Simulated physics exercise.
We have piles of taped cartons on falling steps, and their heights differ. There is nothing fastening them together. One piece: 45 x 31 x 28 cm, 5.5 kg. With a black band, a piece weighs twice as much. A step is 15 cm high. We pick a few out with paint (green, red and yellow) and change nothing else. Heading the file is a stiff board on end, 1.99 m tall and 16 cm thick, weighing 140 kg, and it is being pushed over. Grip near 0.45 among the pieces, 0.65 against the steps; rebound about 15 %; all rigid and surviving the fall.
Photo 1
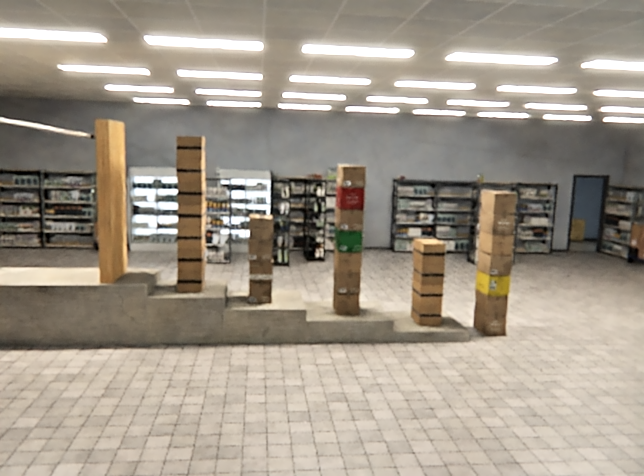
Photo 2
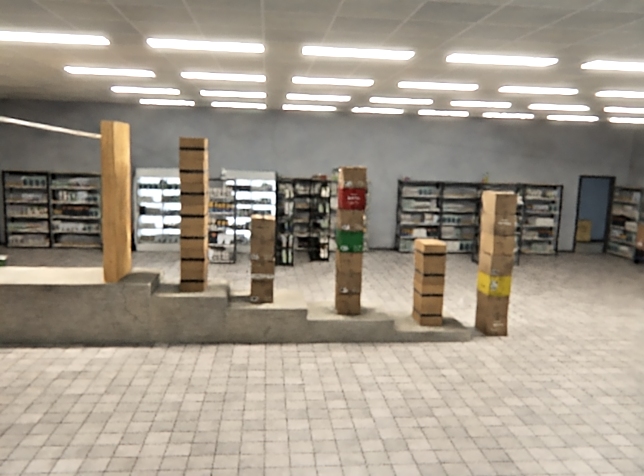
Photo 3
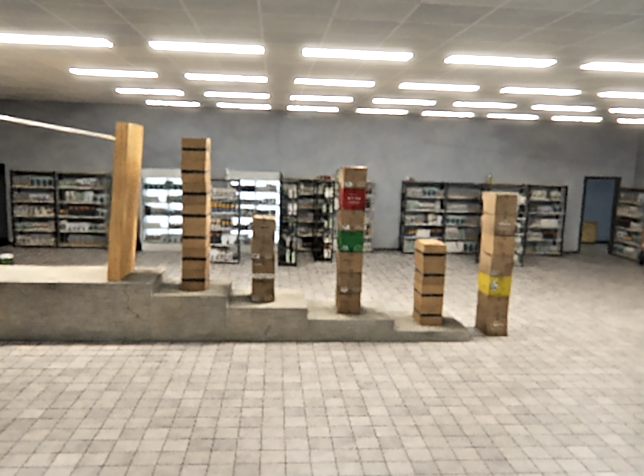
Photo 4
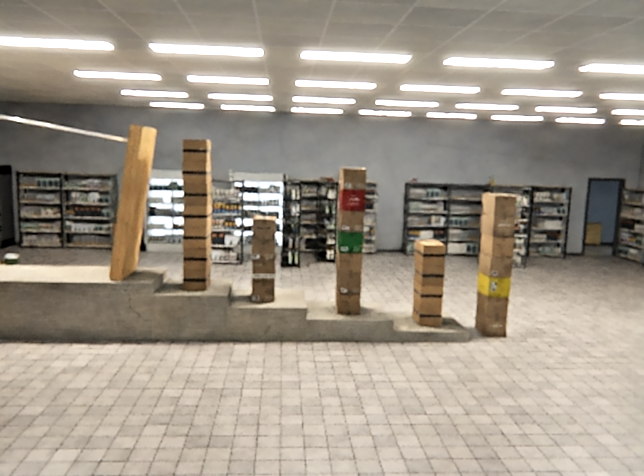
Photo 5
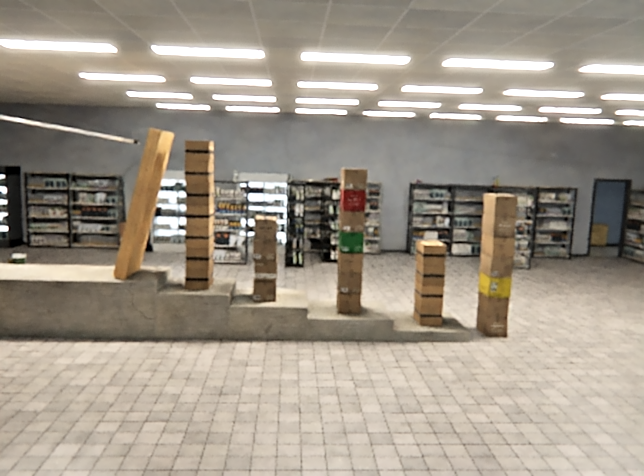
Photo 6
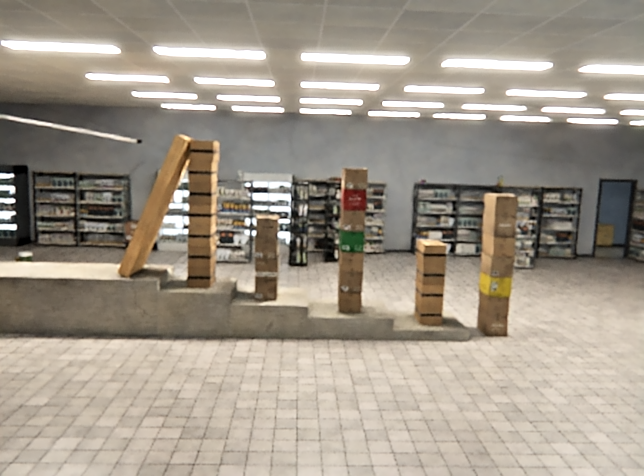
Tall wooden board tilting right as a pole pushes it, then leaning against the nearest of several carton stacks on descending steps.
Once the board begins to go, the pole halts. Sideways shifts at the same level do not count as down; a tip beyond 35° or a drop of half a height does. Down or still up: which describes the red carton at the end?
Down.
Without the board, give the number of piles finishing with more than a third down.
5 altogether.
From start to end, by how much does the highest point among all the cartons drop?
Some 145 cm lower.
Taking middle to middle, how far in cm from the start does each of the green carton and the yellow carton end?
Estimate: Green near 190 cm, yellow near 100 cm.
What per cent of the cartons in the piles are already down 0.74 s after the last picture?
By then 20 %.
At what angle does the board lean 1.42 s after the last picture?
At that time it leans about 80°.
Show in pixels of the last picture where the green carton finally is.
I'd say its middle settles close to (470, 301).
Then, 0.74 s later than the last frame, board 64° from upright; 6 of the 29 cartons down; red carton unmoved.
Then, 1.42 s later than the last frame, board 82° from upright; 16 of the 29 cartons down; red carton tilted 21°, 34 cm lower; green carton tilted 12°, 35 cm lower.
Then, 2.54 s later than the last frame, board 82° from upright; 26 of the 29 cartons down; red carton tilted 59°, 1.30 m lower; yellow carton on its side.
When it is over, board 82° from upright; 26 of the 29 cartons down; red carton on its side; yellow carton on its side; green carton 84 cm lower. In pixels of the last frame, middles, red carton near (555, 301), yellow carton near (551, 322).
